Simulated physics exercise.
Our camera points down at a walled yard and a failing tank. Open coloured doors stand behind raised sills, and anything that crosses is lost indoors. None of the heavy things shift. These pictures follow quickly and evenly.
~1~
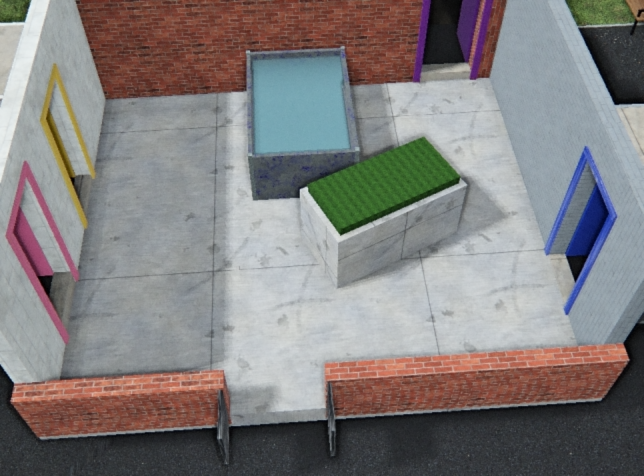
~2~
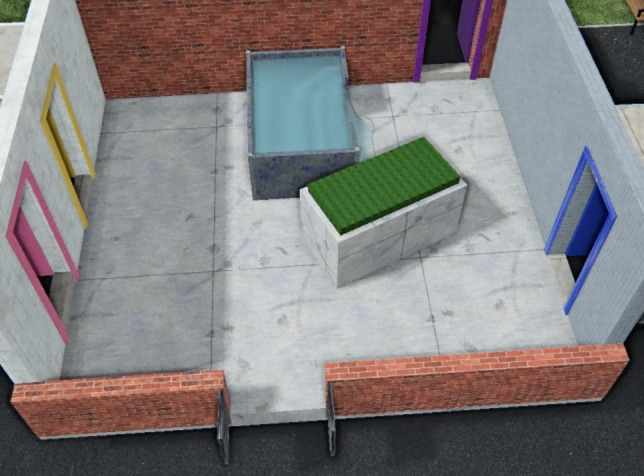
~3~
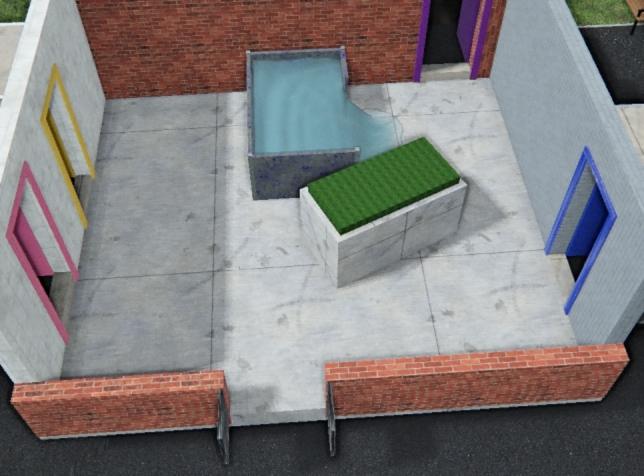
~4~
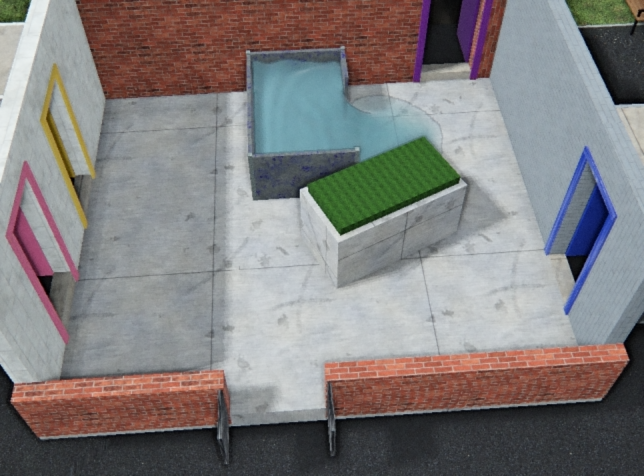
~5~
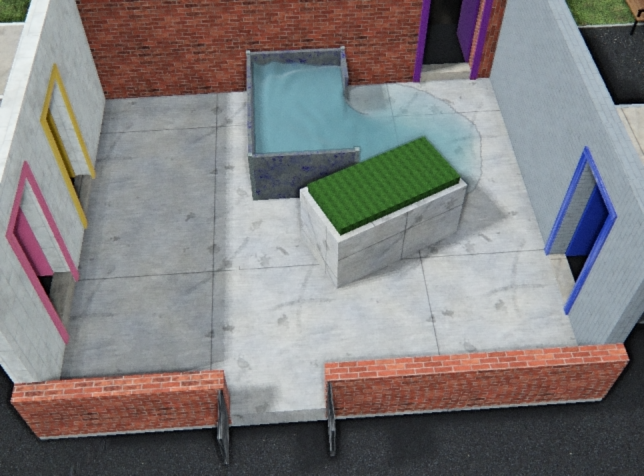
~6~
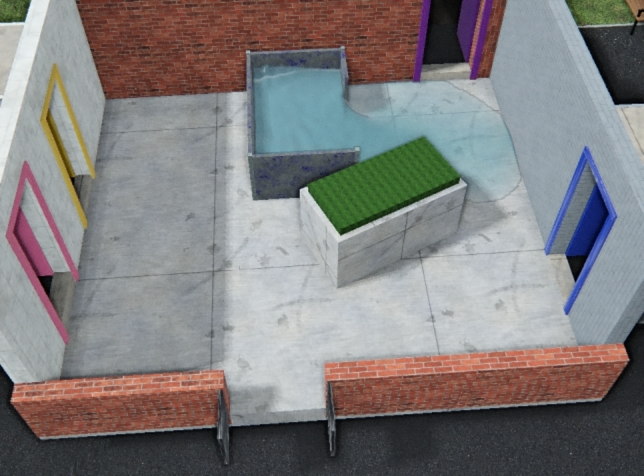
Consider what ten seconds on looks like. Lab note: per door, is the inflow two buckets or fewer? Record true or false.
Blue door false; purple door false; pink door true; yellow door true.
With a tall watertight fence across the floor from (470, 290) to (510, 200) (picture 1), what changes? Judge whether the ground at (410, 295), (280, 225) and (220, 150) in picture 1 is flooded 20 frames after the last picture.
Taking the points in turn, they are inundated, inundated and high and dry.
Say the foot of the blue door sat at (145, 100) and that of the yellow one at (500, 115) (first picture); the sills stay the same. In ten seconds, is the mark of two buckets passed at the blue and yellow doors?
What happens next: The blue one falls below the limit, and the yellow one overflows.
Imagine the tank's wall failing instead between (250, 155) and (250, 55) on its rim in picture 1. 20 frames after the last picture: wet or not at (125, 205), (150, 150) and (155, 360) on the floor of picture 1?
Taken in turn they're swamped, swamped and swamped.
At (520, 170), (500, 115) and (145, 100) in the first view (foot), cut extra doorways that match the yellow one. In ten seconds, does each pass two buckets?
Well, the first is above the limit, the next is above the limit, and the last is below the limit.
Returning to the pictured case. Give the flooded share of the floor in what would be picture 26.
About 60 per cent.
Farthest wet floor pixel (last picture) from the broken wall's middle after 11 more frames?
Front's tip: Near (577, 372).
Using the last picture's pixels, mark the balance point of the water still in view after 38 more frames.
It's close to (350, 202).
A moment on, water covers 25 % of the floor; the blue door not reached, the purple door wet at the sill, nothing in, the pink door not reached, the yellow door not reached.
Next, water covers 35 % of the floor; the blue door under two buckets in, the purple door over two buckets in, the pink door not reached, the yellow door not reached.
Then, water covers 60 % of the floor; the blue door under two buckets in, the purple door far over two buckets in, the pink door not reached, the yellow door wet at the sill, nothing in.
Later, water covers 90 % of the floor; the blue door over two buckets in, the purple door far over two buckets in, the pink door wet at the sill, nothing in, the yellow door wet at the sill, nothing in.
In the end, water covers 95 % of the floor; the blue door over two buckets in, the purple door far over two buckets in, the pink door wet at the sill, nothing in, the yellow door wet at the sill, nothing in.
